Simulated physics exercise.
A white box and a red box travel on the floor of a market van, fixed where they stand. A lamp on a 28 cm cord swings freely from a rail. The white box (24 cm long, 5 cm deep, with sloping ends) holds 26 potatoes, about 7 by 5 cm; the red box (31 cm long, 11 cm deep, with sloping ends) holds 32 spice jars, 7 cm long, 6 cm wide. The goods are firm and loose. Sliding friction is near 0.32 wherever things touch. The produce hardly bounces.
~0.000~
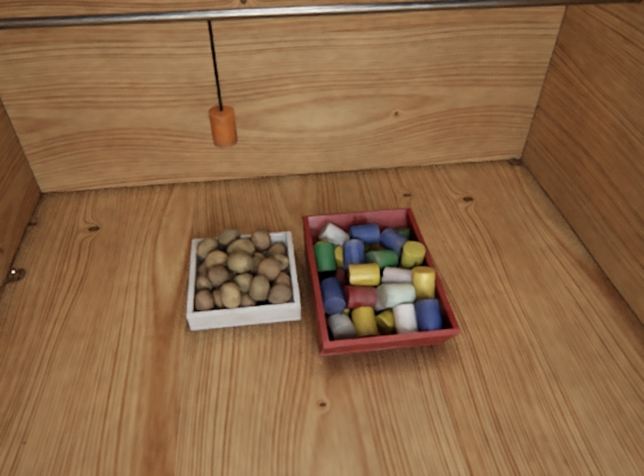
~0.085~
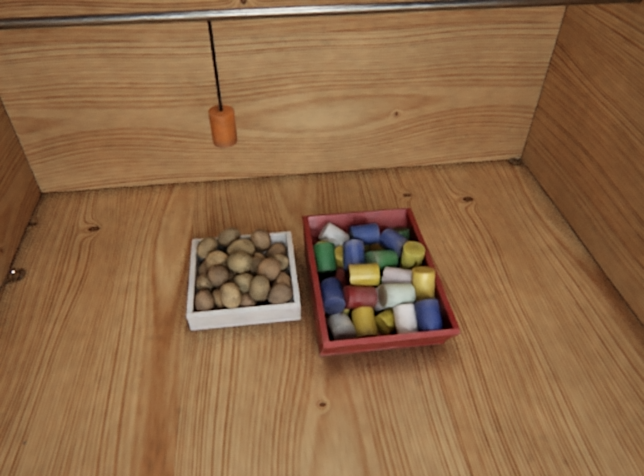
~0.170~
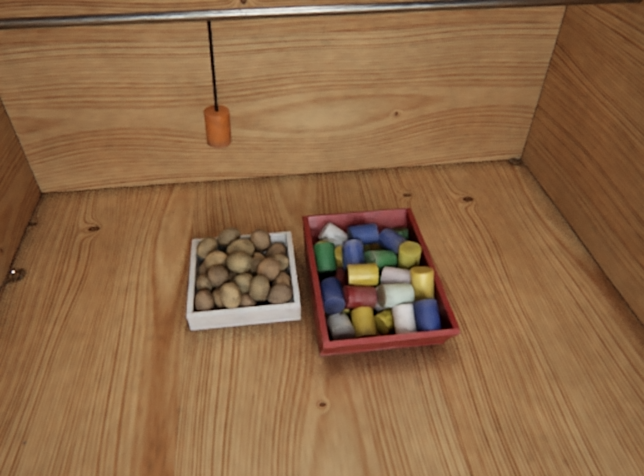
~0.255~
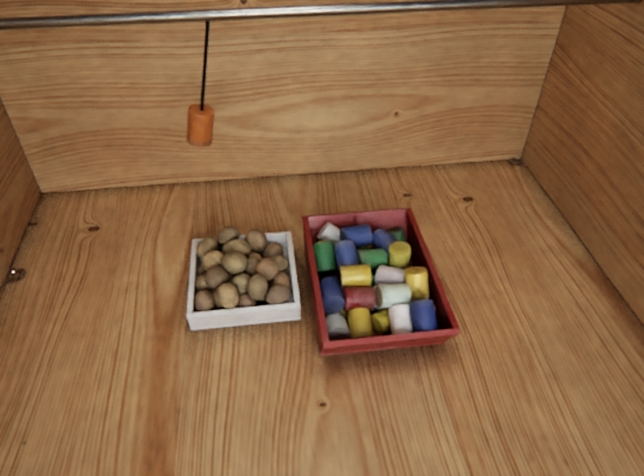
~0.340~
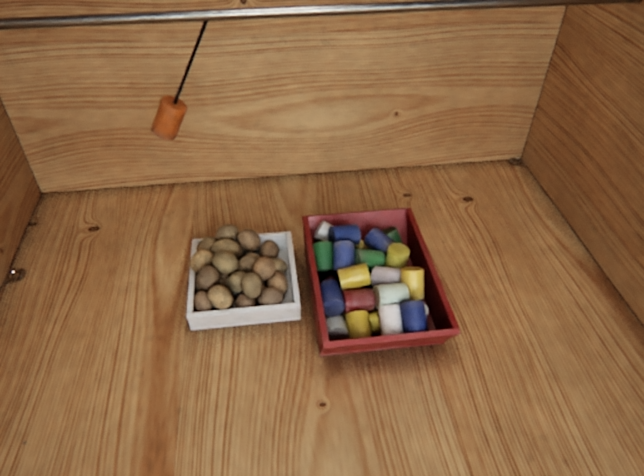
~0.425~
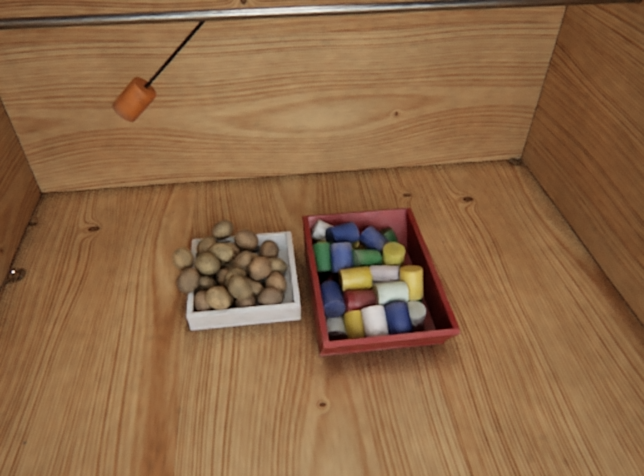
On a van floor, a hanging orange lamp swings left as potatoes and jars shift left.
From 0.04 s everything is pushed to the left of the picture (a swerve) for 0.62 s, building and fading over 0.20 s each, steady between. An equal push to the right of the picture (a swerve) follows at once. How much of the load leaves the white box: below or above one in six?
Over a sixth of the potatoes leave the white box.
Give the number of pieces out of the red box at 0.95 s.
Out by then, roughly: Red box 0.
After 0.66 s, white box 21 in, 5 out and red box 32 in, 0 out.
After 0.95 s, white box 20 in, 6 out and red box 32 in, 0 out.
After 1.36 s, white box 18 in, 8 out and red box 32 in, 0 out.
Outcome (at 1.88 s), white box 18 in, 8 out and red box 32 in, 0 out. Asked share, 8 of 26, 31 per cent.
